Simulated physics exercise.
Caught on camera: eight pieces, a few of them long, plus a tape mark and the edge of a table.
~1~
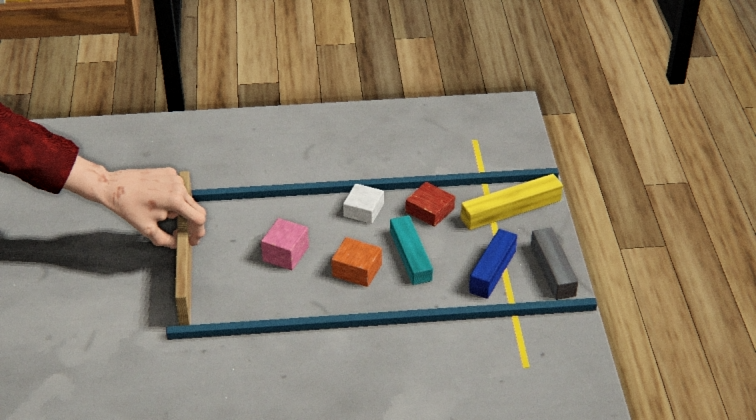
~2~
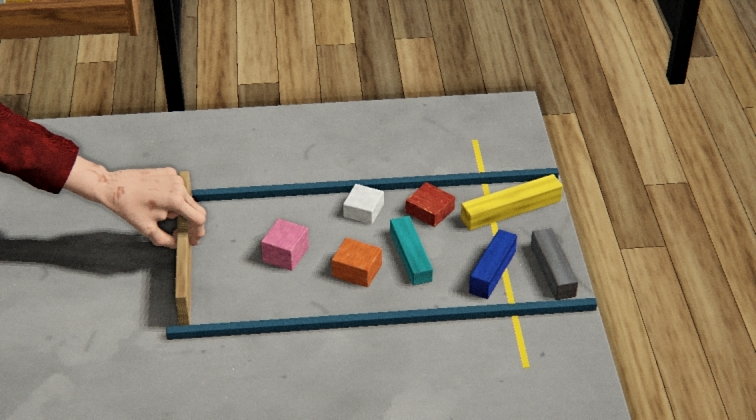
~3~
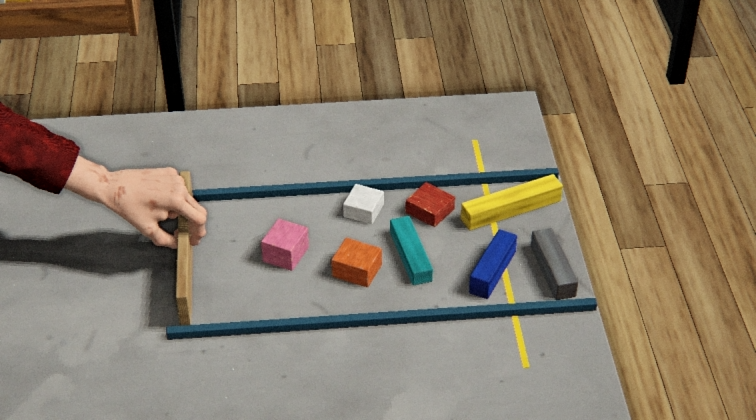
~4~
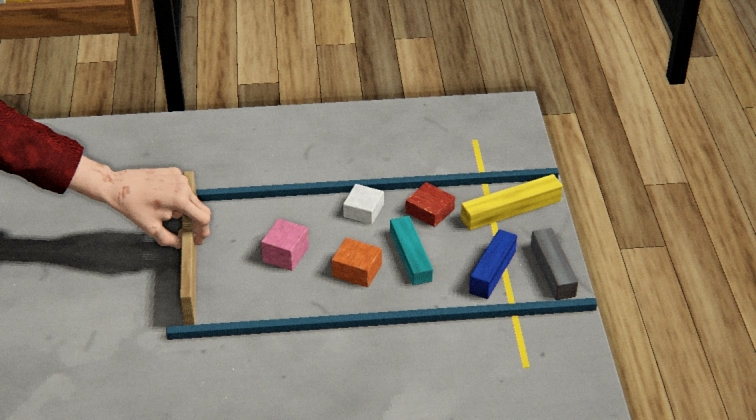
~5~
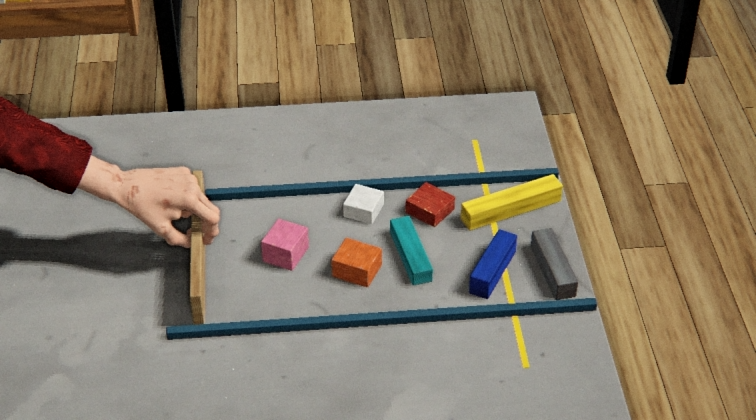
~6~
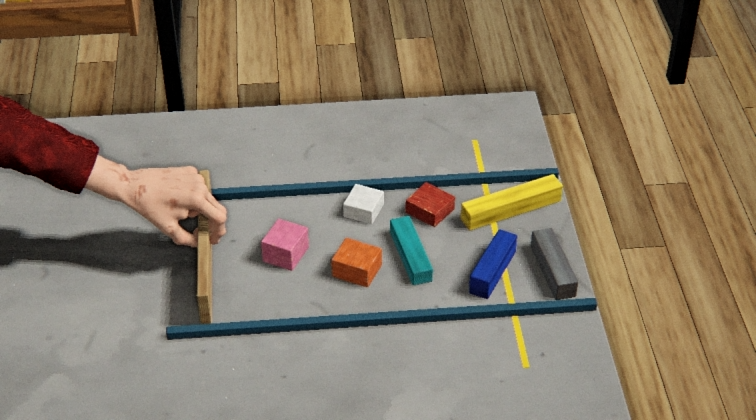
The footage shows a hand gripping a wooden board between two blue rails on a grey table, first holding nearly still, then sliding it slightly right toward several colourful blocks and sticks, which stay in place without being touched.
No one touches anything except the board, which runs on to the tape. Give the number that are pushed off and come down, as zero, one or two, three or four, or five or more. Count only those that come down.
You'd see one or two pieces leave the end and fall.
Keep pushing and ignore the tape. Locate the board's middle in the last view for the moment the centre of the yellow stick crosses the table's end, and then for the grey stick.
The middle is at (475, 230) when it's the yellow stick, and at (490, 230) when it's the grey stick.
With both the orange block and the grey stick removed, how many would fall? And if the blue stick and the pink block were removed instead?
Fallen: 1, and 1 in the other try.
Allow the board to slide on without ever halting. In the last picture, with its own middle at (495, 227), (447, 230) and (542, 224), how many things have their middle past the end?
That makes 2, 0, 5.
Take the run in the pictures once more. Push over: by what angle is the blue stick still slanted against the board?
Somewhere near 0 degrees, I'd say.
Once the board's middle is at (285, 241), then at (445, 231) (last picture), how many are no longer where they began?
Moved so far: 1, then 7.
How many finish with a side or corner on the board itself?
The number is 3.
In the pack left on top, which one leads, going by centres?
Blue stick.
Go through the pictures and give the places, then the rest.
Grey stick (554, 263); yellow stick (512, 202); blue stick (493, 264); board (185, 247); tape (498, 244), in the first picture.
Yellow stick (512, 202); orange block (357, 262), in the second picture.
Blue stick (493, 264); white block (364, 204), in the third picture.
Grey stick (554, 263); board (189, 247), in the fourth picture.
Yellow stick (512, 202); red block (430, 205), in the fifth picture.
Grey stick (554, 263); yellow stick (512, 202); blue stick (493, 264); board (205, 246); tape (498, 244), in the sixth picture.
Early on, none off yet; grey stick at rest near (554, 263); yellow stick at rest near (512, 202); blue stick at rest near (493, 264).
Finally, the number that fall off is one or two; lost, yellow stick and grey stick.
